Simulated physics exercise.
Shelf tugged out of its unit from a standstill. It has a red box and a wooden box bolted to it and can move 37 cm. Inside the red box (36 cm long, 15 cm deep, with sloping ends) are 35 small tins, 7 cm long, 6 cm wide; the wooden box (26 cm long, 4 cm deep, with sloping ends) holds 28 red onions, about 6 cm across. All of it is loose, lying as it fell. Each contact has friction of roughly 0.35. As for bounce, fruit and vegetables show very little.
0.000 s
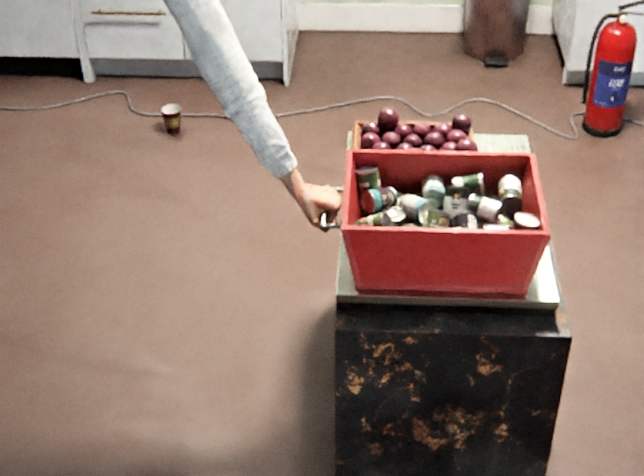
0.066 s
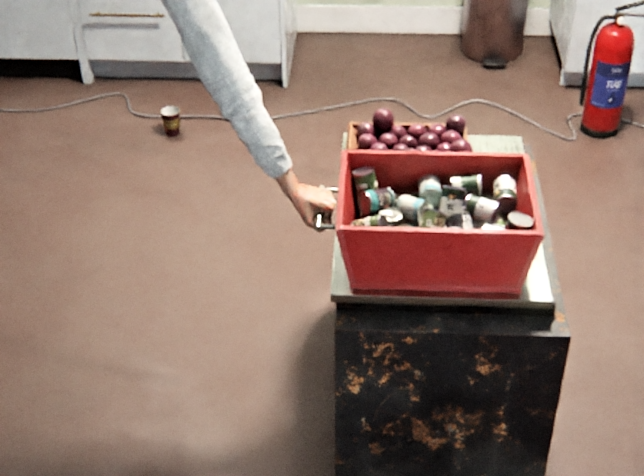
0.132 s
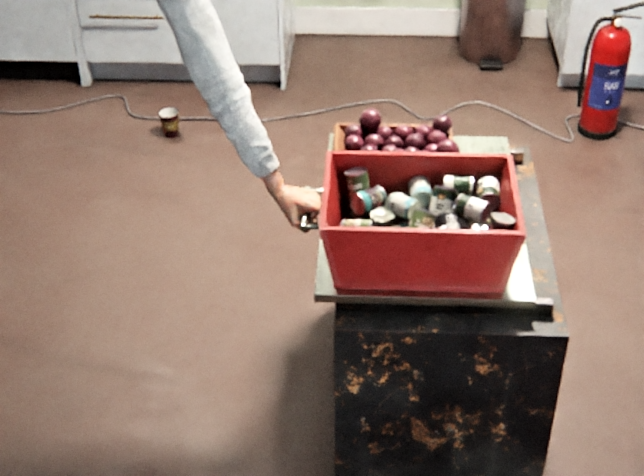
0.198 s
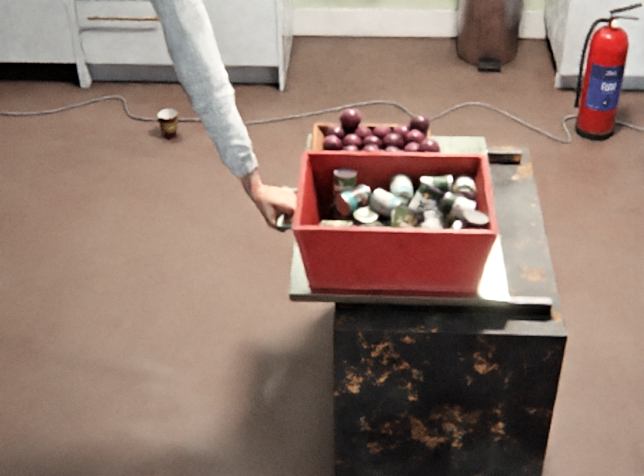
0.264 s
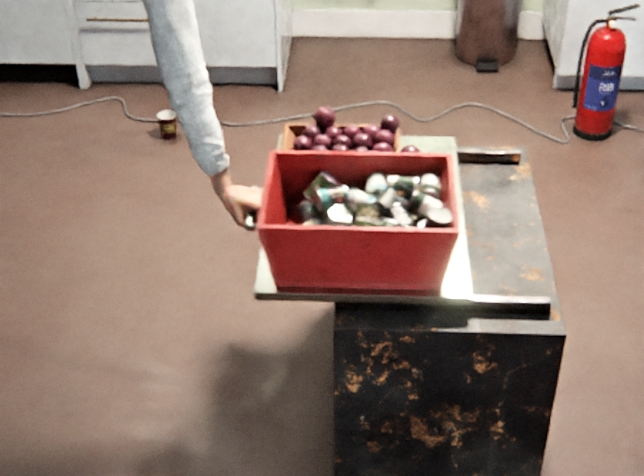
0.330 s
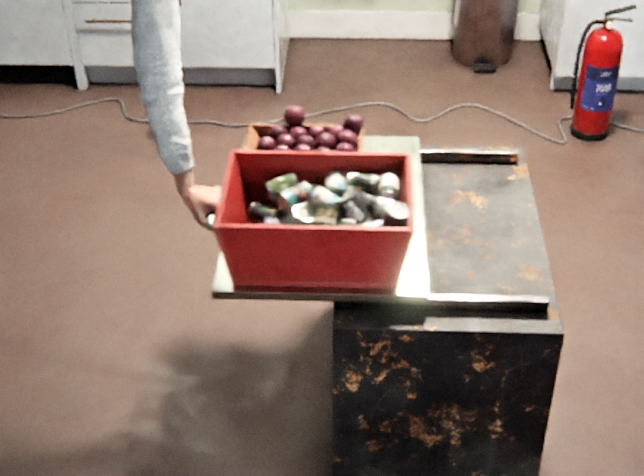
In a room with a brown floor, a hand pulled a shelf leftward out of a dark, marbled unit, carrying along a red box of small tins and a wooden box of dark red onions.
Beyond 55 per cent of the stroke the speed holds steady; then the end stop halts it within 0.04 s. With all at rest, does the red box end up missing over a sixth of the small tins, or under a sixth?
Under a sixth.
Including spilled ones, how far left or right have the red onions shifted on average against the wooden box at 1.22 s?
Mean shift: Around 14 cm, leftward.
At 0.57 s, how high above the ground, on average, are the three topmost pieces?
About 104 cm.
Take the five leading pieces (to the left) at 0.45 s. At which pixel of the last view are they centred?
Near (222, 147) in pixels.
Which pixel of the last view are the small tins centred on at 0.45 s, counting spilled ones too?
In the last view, the centre sits near (272, 220).
After 0.37 s, the shelf hits its stop.
After 0.45 s, 0 of 35 out of the red box and 3 of 28 out of the wooden box.
After 0.57 s, 2 of 35 out of the red box and 8 of 28 out of the wooden box.
After 0.79 s, 3 of 35 out of the red box and 9 of 28 out of the wooden box.
Outcome (at 1.22 s), 3 of 35 out of the red box and 9 of 28 out of the wooden box. Asked share, 3 of 35, 9 per cent.
